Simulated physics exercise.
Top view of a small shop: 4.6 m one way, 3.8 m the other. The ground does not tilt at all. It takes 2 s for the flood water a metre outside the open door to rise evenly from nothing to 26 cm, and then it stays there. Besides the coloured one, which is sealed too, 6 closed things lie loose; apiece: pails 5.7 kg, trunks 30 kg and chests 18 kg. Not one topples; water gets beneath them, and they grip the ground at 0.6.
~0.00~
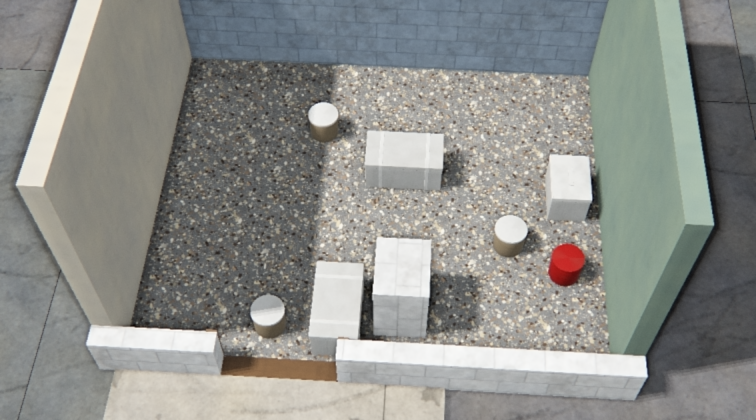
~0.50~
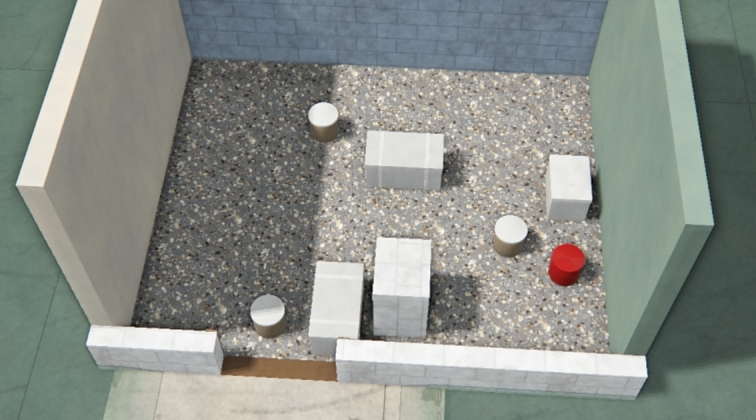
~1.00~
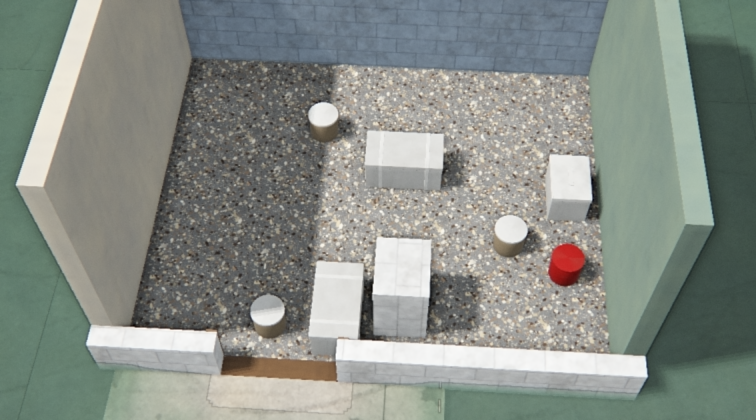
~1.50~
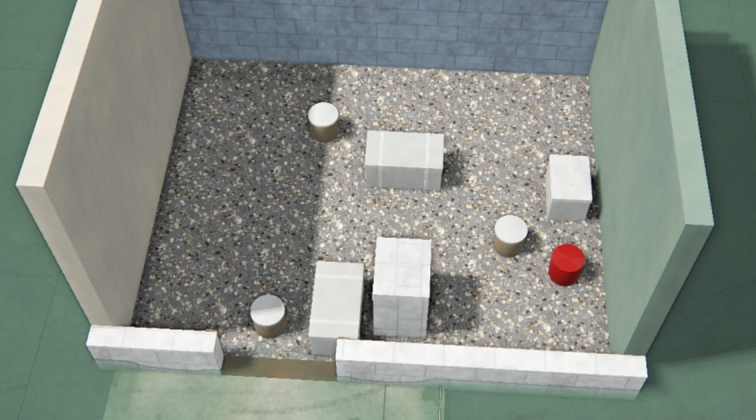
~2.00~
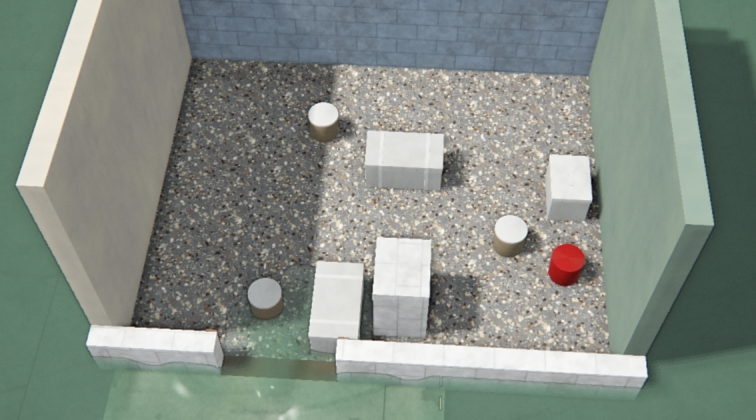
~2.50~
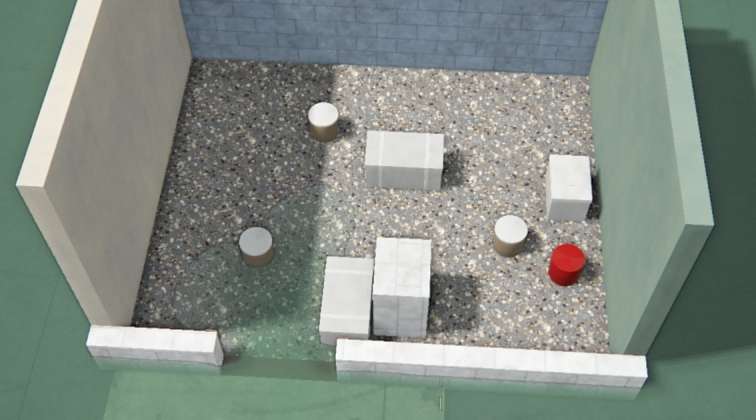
In a small shop seen from above, greenish water spreads around the building and enters through the front doorway, shifting a pale round container inward and then a nearby white block slightly right, while the red pail stays still.
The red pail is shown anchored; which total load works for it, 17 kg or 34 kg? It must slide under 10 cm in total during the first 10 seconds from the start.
17 kg already.
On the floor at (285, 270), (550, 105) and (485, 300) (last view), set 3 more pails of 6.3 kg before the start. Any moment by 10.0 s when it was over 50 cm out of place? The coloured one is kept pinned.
In that order: Beyond it, beyond it, within it.
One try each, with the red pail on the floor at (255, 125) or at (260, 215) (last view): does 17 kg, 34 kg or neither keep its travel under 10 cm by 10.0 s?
In that order: Both loads work; just the heavier works.
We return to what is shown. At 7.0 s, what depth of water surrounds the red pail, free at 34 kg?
Close to 2 cm deep.
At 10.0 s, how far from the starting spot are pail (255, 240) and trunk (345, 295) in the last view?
The first is 350 cm from its start, the second 250 cm.
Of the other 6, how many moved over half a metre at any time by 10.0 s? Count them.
Total: 5.
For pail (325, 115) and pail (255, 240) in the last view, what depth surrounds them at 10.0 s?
I'd put it at 18 cm and 13 cm respectively.
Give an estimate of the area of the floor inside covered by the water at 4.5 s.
Wet: Near 11.5 m2.
After 3.5 s the red pail would be 0 cm from its start with 17 kg and 0 cm from its start with 34 kg; 0 cm of water round it then.
After 4.5 s the red pail would be 0 cm from its start with 17 kg and 0 cm from its start with 34 kg; 0 cm of water round it then.
After 7.0 s the red pail would be 0 cm from its start with 17 kg and 0 cm from its start with 34 kg; 2 cm of water round it then.
After 10.0 s the red pail would be 1 cm from its start with 17 kg and 0 cm from its start with 34 kg; 7 cm of water round it then.
